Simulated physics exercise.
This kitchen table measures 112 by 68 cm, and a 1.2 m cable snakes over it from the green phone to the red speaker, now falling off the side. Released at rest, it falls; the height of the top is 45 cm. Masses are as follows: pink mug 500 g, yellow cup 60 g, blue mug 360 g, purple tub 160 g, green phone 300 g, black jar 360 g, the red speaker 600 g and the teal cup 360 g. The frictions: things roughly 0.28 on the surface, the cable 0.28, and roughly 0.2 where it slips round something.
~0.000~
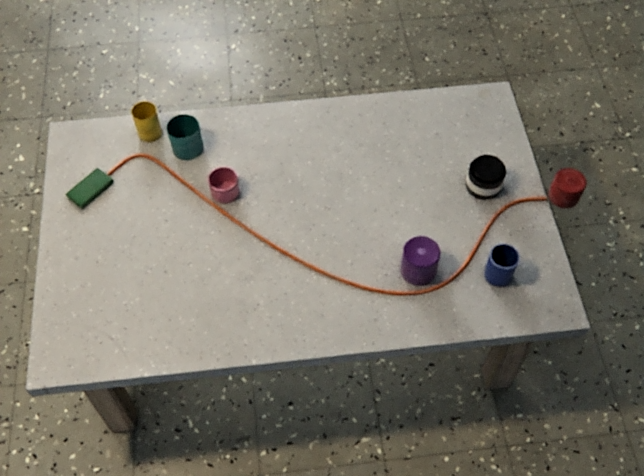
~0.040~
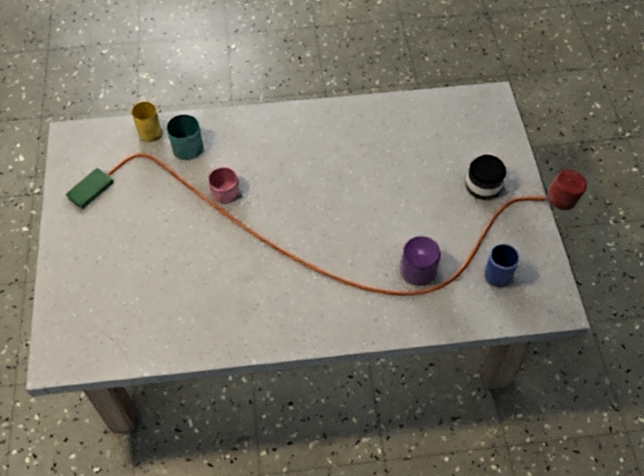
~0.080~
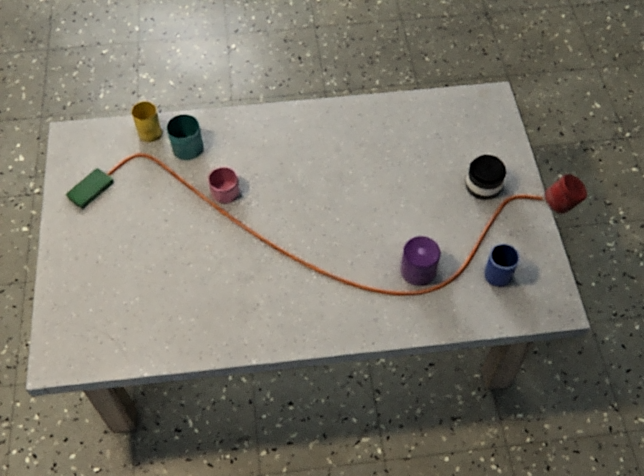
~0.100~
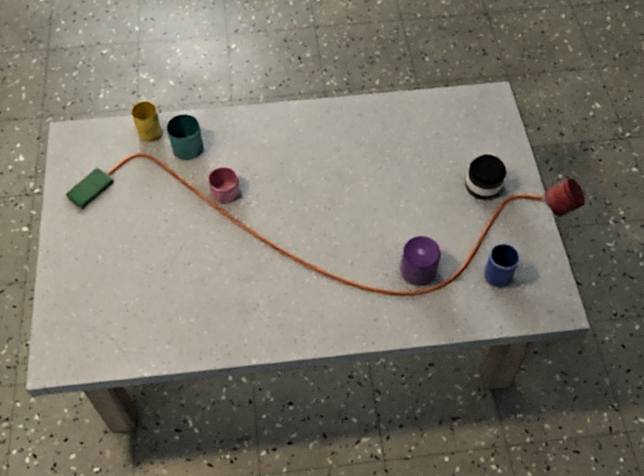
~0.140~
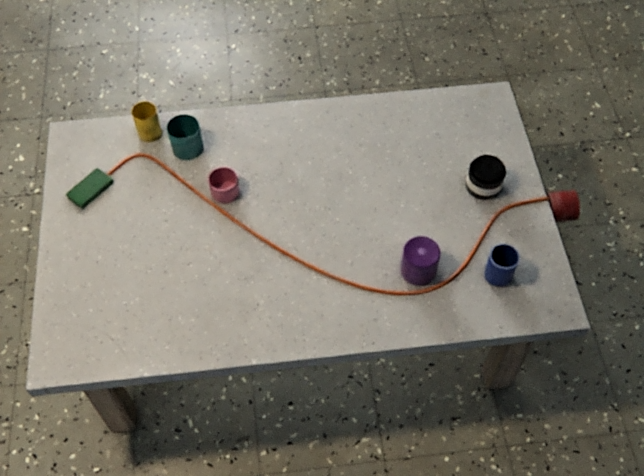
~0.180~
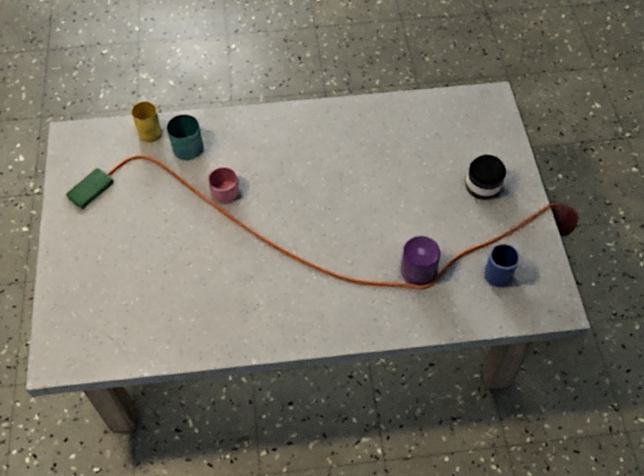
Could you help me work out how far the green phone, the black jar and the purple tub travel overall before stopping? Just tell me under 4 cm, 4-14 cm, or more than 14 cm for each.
In the end honestly the green phone finishes nowhere near its start. Honestly the black jar finishes right next to its start. Honestly the purple tub finishes nowhere near its start.
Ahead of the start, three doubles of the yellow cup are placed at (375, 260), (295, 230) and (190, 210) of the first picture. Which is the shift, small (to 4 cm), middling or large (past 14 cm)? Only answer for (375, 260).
At that spot the shift is big.
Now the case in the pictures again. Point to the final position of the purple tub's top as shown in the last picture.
It stops around pixel (431, 70).
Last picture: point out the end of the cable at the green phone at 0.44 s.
Pixel estimate: (188, 224).
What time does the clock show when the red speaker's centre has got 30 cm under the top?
Roughly 0.32 s.
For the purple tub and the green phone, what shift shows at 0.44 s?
Purple tub roughly 25 cm, green phone roughly 20 cm.
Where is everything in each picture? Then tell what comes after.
Green phone (89, 186); black jar (489, 166); purple tub (422, 251); cable runs through (501, 210) (324, 273) (234, 220) (154, 159), in the first frame.
Red speaker (571, 181); cable runs through (500, 210) (324, 273) (154, 159), in the second frame.
Red speaker (566, 194); cable runs through (499, 210) (324, 273) (154, 159), in the third frame.
Red speaker (565, 198); cable runs through (499, 209) (324, 273) (154, 159), in the fourth frame.
Red speaker (563, 206); cable runs through (502, 211) (324, 273) (154, 159), in the fifth frame.
Green phone (89, 186); black jar (489, 166); purple tub (422, 251); cable runs through (529, 220) (328, 272) (236, 220) (155, 161), in the sixth frame.
After 0.4 s, the cable's tail end at (188, 224); purple tub 23 cm off its start, green phone 20 cm off its start, red speaker over the edge.
After 0.7 s, the cable's tail end at (293, 240); purple tub 45 cm off its start, green phone 43 cm off its start, red speaker over the edge.
After 0.9 s, the cable's tail end at (326, 247); purple tub 50 cm off its start at (431, 70), green phone 50 cm off its start at (302, 244), red speaker over the edge.
After 1.2 s, the cable's tail end at (326, 247); purple tub 50 cm off its start, green phone 50 cm off its start, red speaker over the edge.
After 2.4 s, the cable's tail end at (326, 247); purple tub 50 cm off its start at (431, 70), green phone 50 cm off its start at (302, 244), black jar 0 cm off its start at (489, 167), red speaker over the edge.
